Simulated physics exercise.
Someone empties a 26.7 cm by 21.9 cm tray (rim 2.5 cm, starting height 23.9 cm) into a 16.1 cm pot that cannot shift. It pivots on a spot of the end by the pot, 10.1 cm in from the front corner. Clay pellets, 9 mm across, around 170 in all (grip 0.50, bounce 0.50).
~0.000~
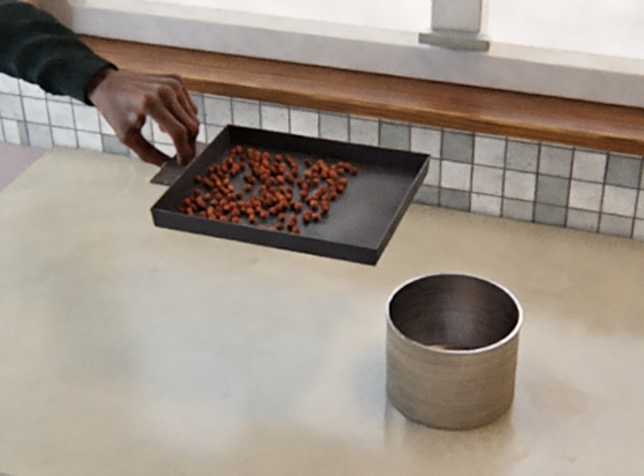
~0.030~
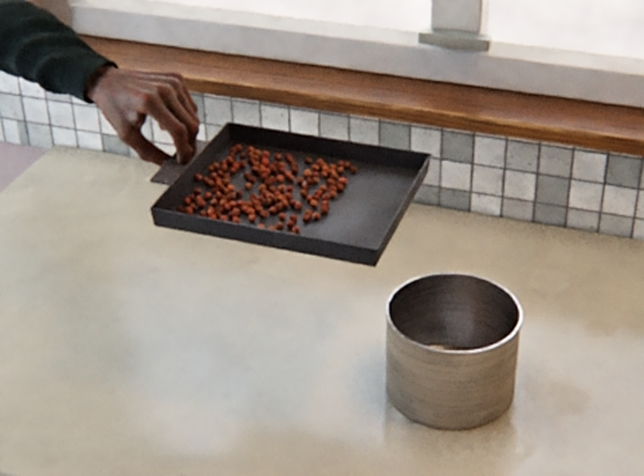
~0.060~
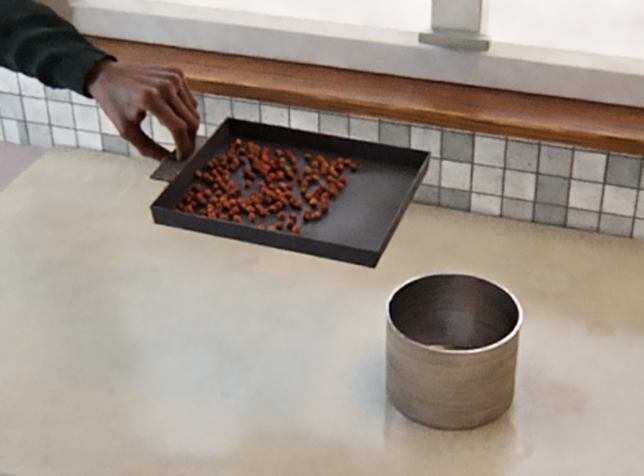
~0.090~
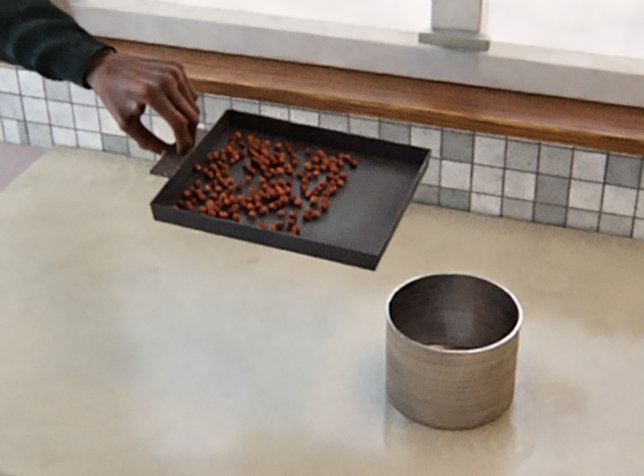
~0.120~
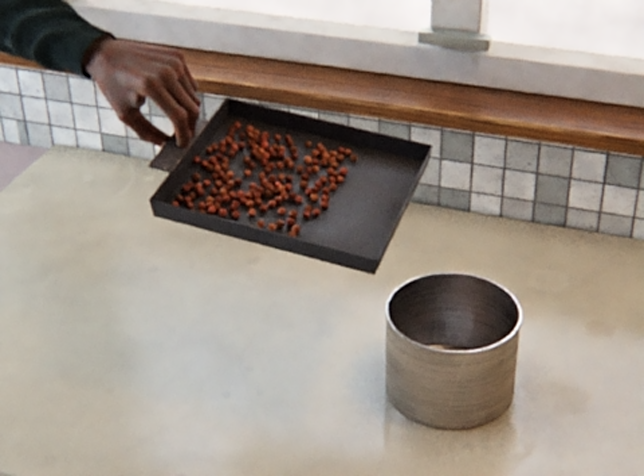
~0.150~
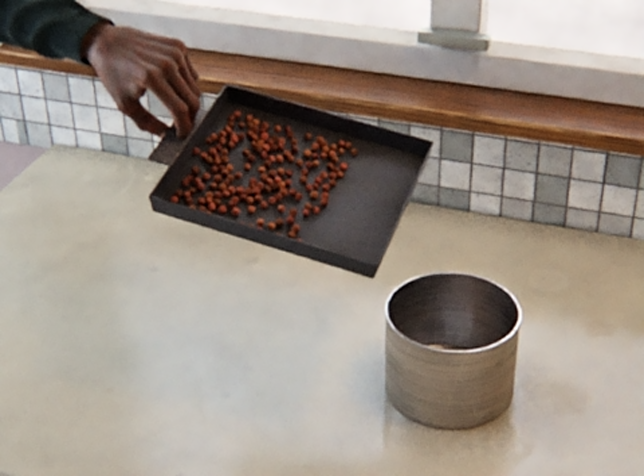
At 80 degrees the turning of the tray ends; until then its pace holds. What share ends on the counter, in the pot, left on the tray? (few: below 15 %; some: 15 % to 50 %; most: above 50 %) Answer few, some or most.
On the counter: Most; in the pot: Few; left on the tray: Some.
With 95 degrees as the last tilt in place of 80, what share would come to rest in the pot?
In that case some 0 per cent.
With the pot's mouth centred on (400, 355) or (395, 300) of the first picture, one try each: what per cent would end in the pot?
Some 65 and 0 per cent.
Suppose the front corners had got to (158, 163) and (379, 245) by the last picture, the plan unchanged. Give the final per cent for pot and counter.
Pot 25, counter 25.
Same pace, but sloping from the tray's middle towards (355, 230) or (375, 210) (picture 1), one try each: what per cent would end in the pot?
Some 10 and 30 per cent.
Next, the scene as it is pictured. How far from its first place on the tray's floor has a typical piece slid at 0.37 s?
Roughly 3 cm.
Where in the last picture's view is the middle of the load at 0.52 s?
Near (310, 237).
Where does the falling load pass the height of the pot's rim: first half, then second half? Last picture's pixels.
At about (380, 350), then at (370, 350).
After 0.37 s, tilt 47 degrees; the tray holds 100 %, the pot 0 %.
Then, at 0.52 s, tilt 70 degrees; the tray holds 100 %, the pot 0 %.
After 0.80 s, tilt 80 degrees; the tray holds 50 %, the pot 0 %.
In the end, at 1.8 s, counter 65 %, pot 0 %, tray 30 %.
